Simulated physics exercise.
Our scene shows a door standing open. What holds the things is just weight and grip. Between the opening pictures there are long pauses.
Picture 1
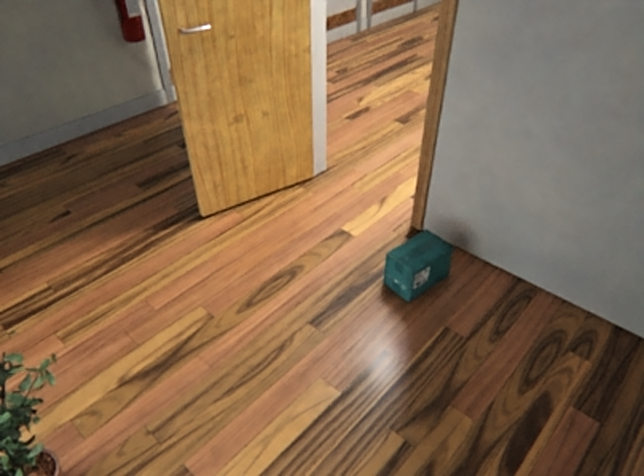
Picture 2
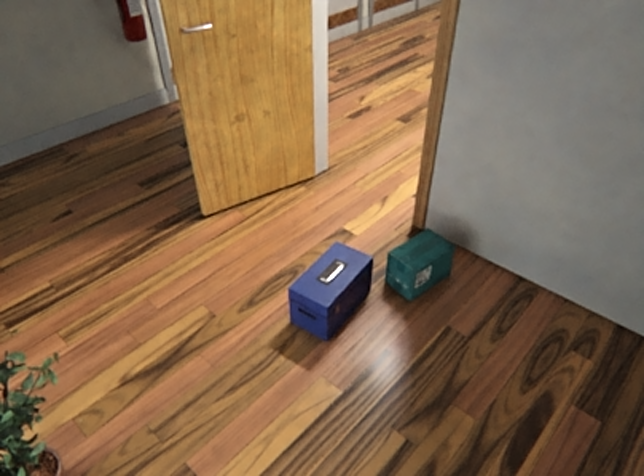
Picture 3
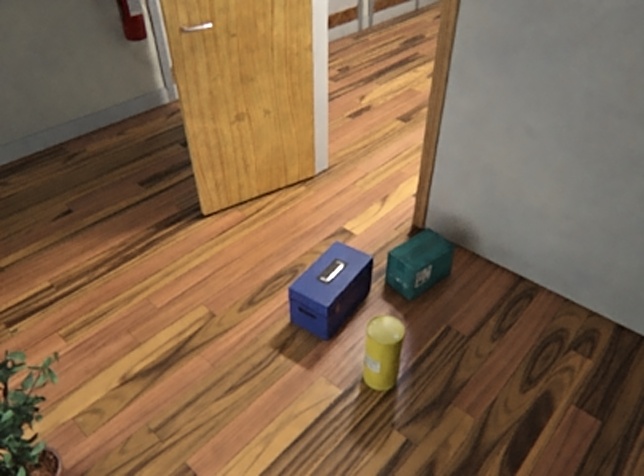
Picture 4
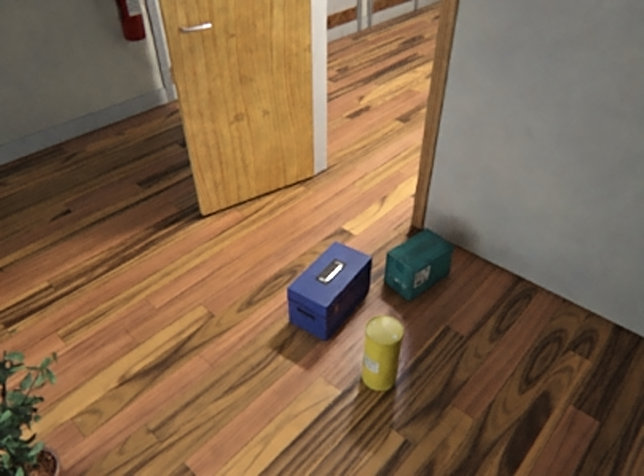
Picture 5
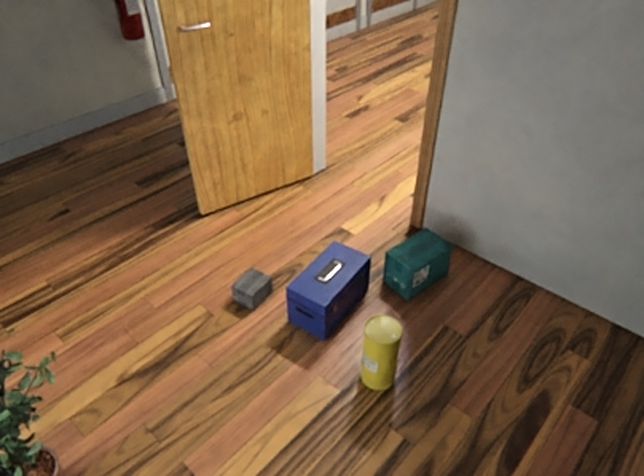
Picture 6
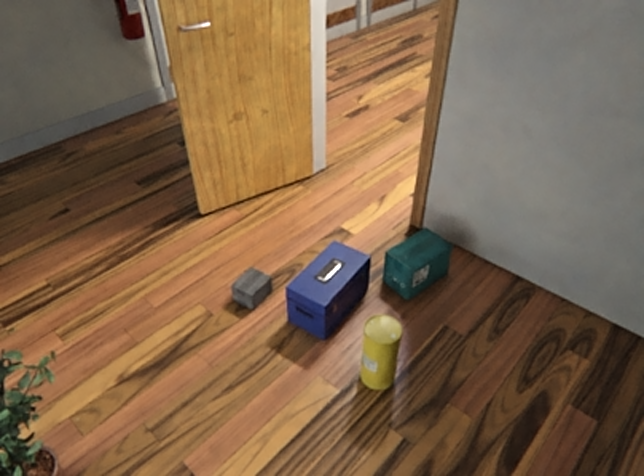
A door stands open and still as a blue toolbox, yellow canister and grey box appear.
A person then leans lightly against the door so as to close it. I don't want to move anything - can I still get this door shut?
So the door meets the frame after all.
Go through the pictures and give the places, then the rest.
In the first frame, door wide open and still.
In the second frame, door wide open and still; blue toolbox (332, 289).
In the third frame, door wide open and still; turquoise parcel (420, 263); blue toolbox (332, 289).
In the fourth frame, door wide open and still; yellow canister (382, 354); turquoise parcel (419, 264).
In the fifth frame, door wide open and still; blue toolbox (330, 288); yellow canister (380, 353).
In the sixth frame, door wide open and still; grey box (252, 288); turquoise parcel (417, 263).
Then, 0.60 s on from there, door 85° open.
Then, 1.00 s on from there, door 57° open.
Then, 1.30 s on from there, door 34° open.
Then, 1.60 s on from there, door 11° open.
In the end, door 0° open; all 4 unmoved. At the end, from the last picture's camera, grey box near (252, 288).
